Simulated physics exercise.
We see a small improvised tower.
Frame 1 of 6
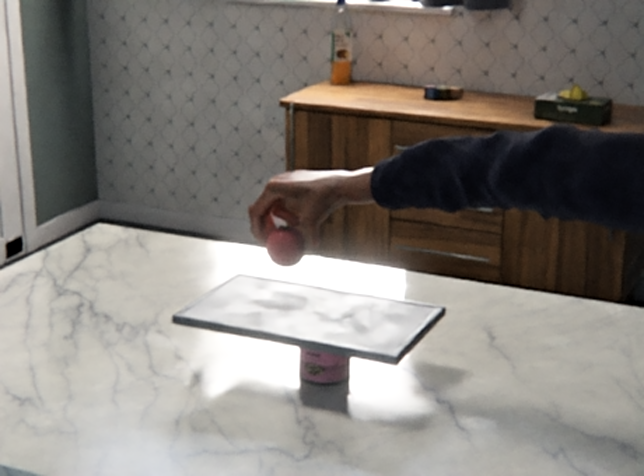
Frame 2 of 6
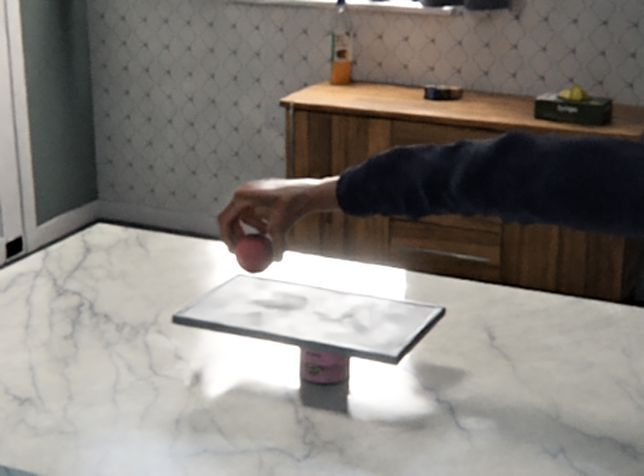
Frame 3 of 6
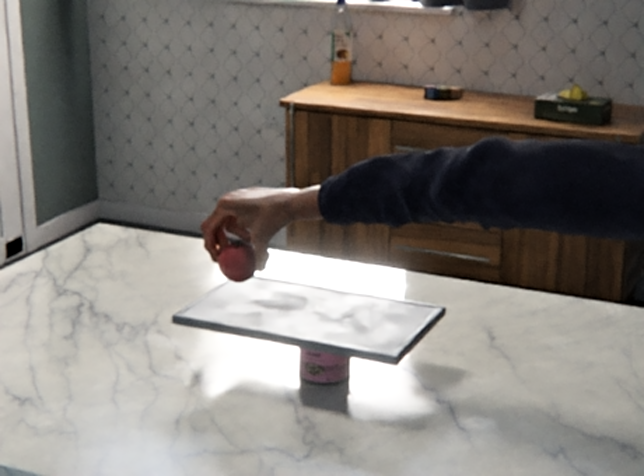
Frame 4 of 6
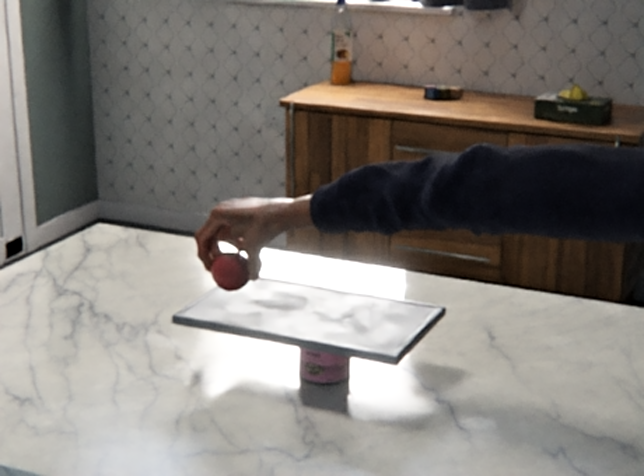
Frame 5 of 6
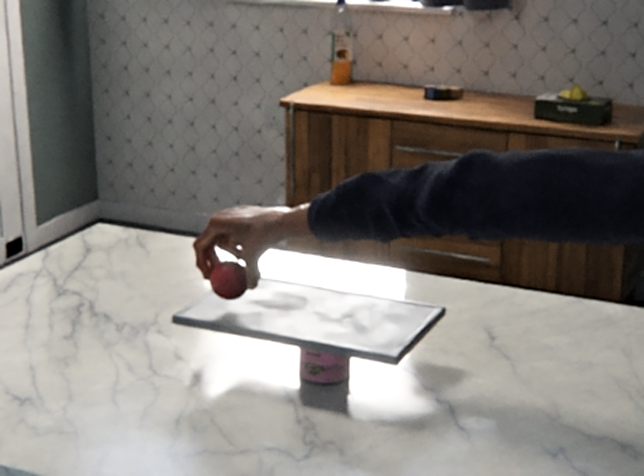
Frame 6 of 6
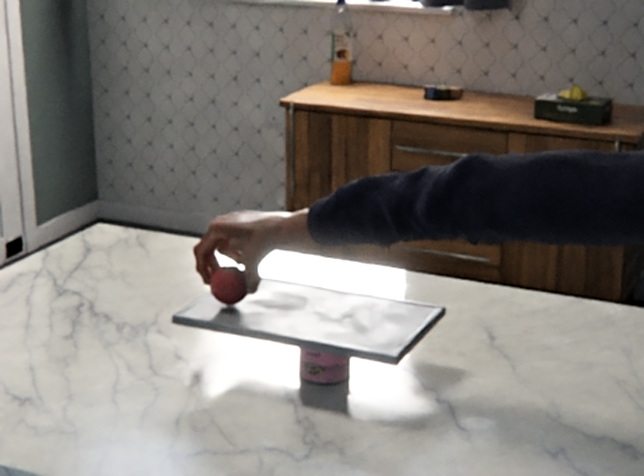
A red tomato, held in someone's fingertips, moved left above a flat panel balanced on a small can, then was lowered onto the panel's left side, with the hand still holding it.
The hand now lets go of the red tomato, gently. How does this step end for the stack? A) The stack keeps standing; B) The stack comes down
B, the stack comes down.
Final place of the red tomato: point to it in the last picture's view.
Close to pixel (174, 336).
Then, 0.30 s later than the last frame, red tomato now fallen; grey lid tilted by 23°.
Then, 0.50 s later than the last frame, grey lid tilted by 31°.
Then, 0.90 s later than the last frame, grey lid tilted by 27°.
When it is over, fallen, red tomato; left askew, grey lid; pink tin as before. End places, in pixels of the last picture, red tomato near (174, 336). The stack gives way.
